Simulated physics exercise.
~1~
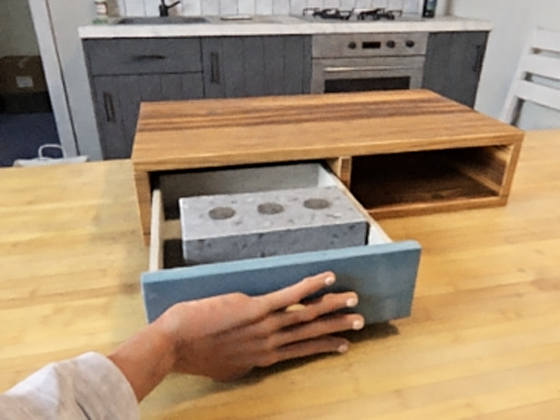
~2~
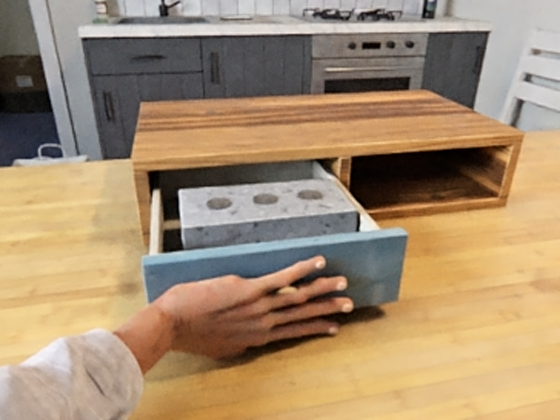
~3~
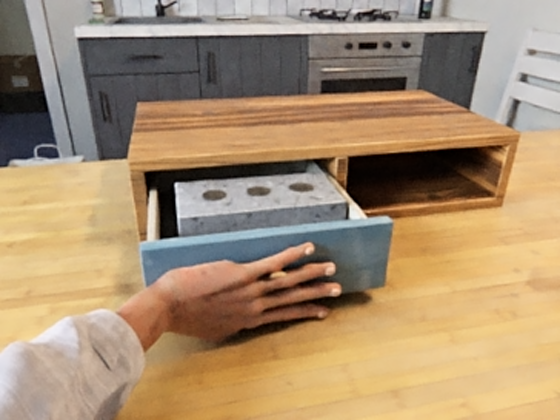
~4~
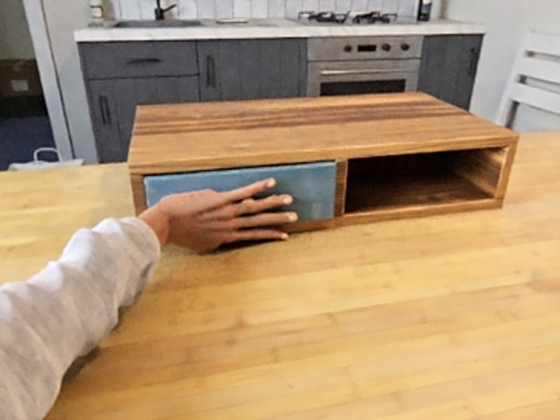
The clip opens on a low wooden chest on a pale wooden table, its blue-fronted drawer pulled out on the left and an empty compartment on the right. A grey brick with three round holes sits in the drawer, and a hand in a light sleeve rests against the front. The hand pushes, and the drawer starts sliding in with the brick riding along inside it. It keeps moving inward, and the brick passes out of sight beneath the chest's top. At the end the drawer is shut flush, with the hand still against its blue front.
